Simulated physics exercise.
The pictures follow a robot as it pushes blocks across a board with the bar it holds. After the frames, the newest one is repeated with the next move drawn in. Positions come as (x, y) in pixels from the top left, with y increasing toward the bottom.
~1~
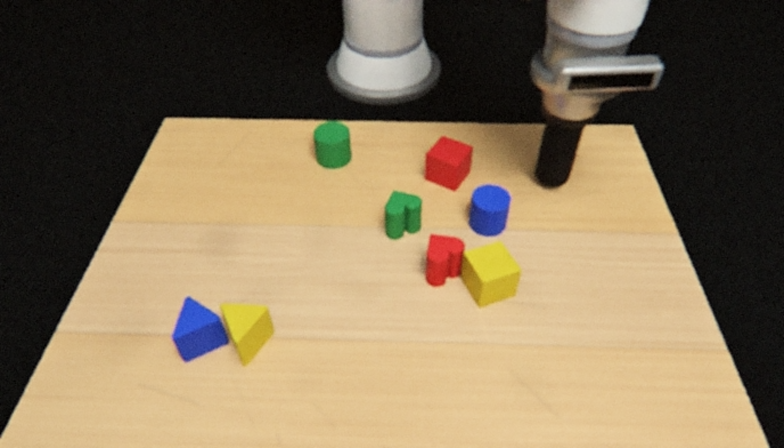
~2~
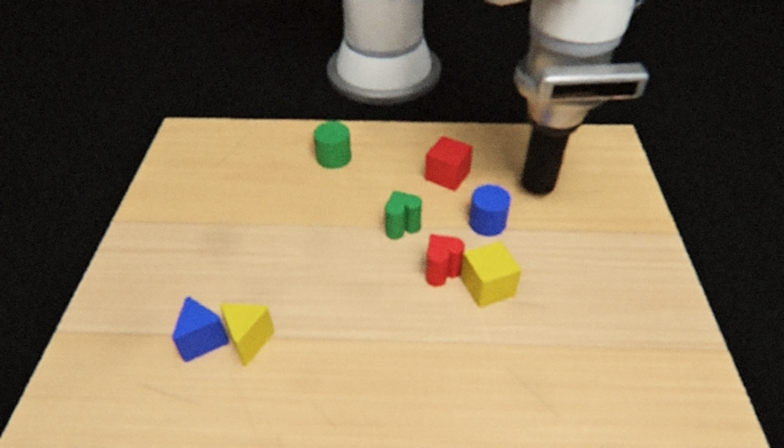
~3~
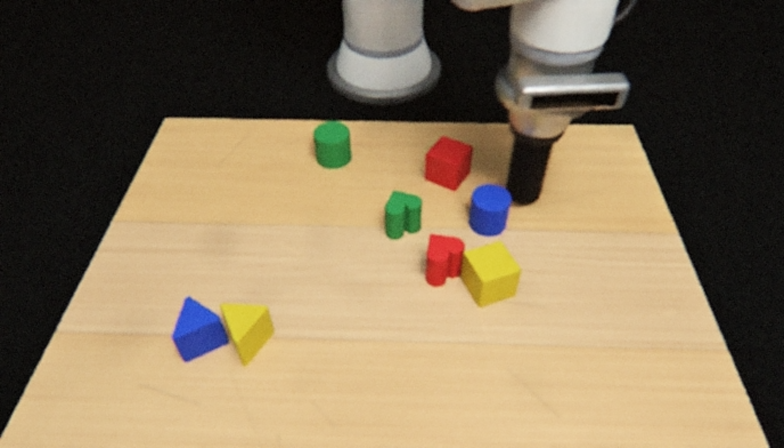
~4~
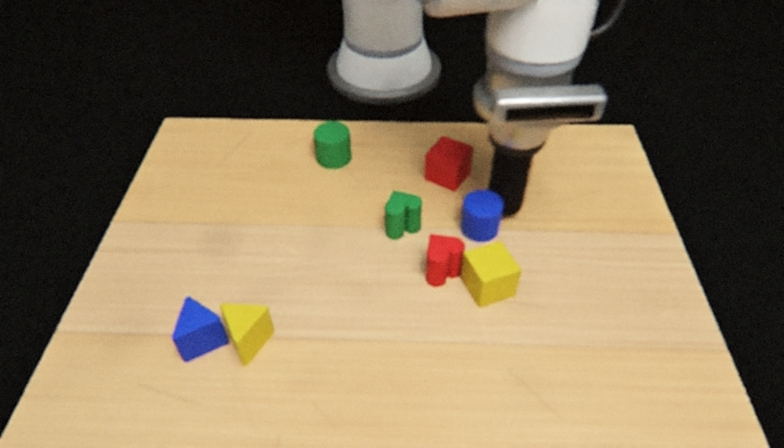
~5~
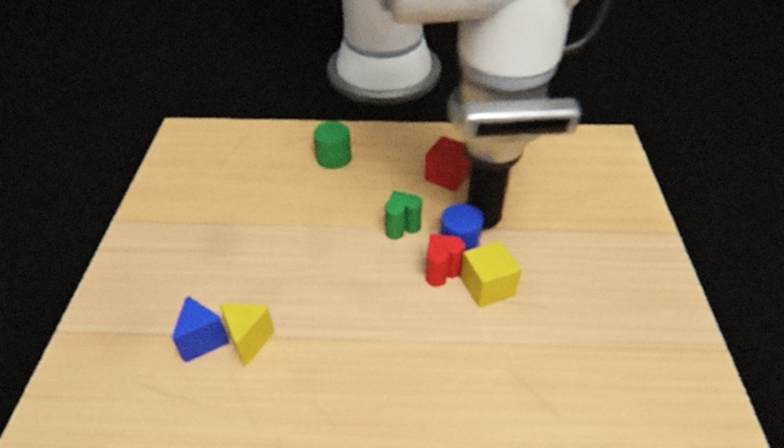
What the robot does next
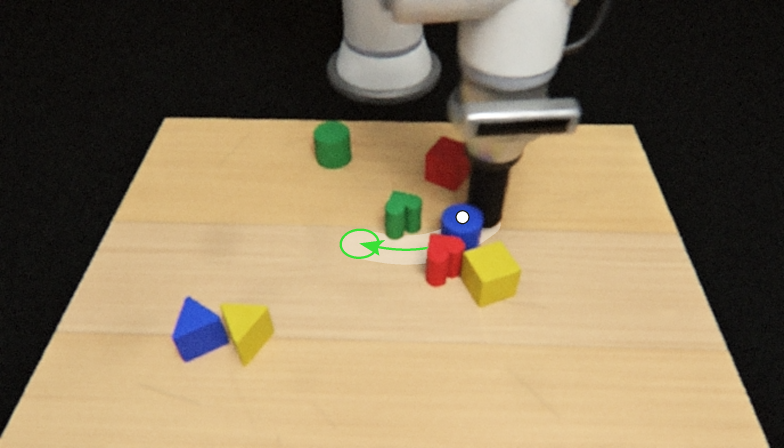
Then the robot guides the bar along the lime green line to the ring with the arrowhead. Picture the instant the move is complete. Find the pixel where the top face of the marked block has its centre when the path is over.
My estimate: (408, 254).
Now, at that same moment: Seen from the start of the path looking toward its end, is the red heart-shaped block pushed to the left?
I believe so.
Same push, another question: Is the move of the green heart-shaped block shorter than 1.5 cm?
Yes
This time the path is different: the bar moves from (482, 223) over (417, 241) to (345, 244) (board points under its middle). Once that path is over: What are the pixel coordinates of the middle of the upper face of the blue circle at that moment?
The point I'd pick in the picture is (413, 246).
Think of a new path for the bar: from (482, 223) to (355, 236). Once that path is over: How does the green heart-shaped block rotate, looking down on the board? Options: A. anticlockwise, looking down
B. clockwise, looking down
That would be B.
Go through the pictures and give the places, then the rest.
In the first picture, tip of the bar at (552, 175), middles of tops, green heart-shaped block at (402, 201), red heart-shaped block at (444, 246), blue circle at (492, 197), yellow square piece at (492, 260).
In the second picture, bar at (539, 183), nothing pushed.
In the third picture, bar at (523, 192), nothing pushed.
In the fourth picture, bar at (504, 203), blue circle at (483, 202).
In the fifth picture, bar at (483, 216), green heart-shaped block at (402, 201), red heart-shaped block at (444, 246), blue circle at (463, 217), yellow square piece at (492, 260).
The line goes from (482, 223) over (448, 242) and (404, 250) to (360, 243); the dot is on the blue circle.
What follows on the original path. One third of the way, bar at (448, 235); red heart-shaped block at (429, 271); blue circle at (433, 243).
Two thirds of the way, bar at (404, 243); green heart-shaped block at (399, 201), turned 15° clockwise; red heart-shaped block at (428, 283), turned 15° anticlockwise; blue circle at (408, 254).
At the end, bar at (359, 236); green heart-shaped block at (394, 199), turned 40° clockwise; red heart-shaped block at (428, 283), turned 15° anticlockwise; blue circle at (408, 254); yellow square piece unmoved.
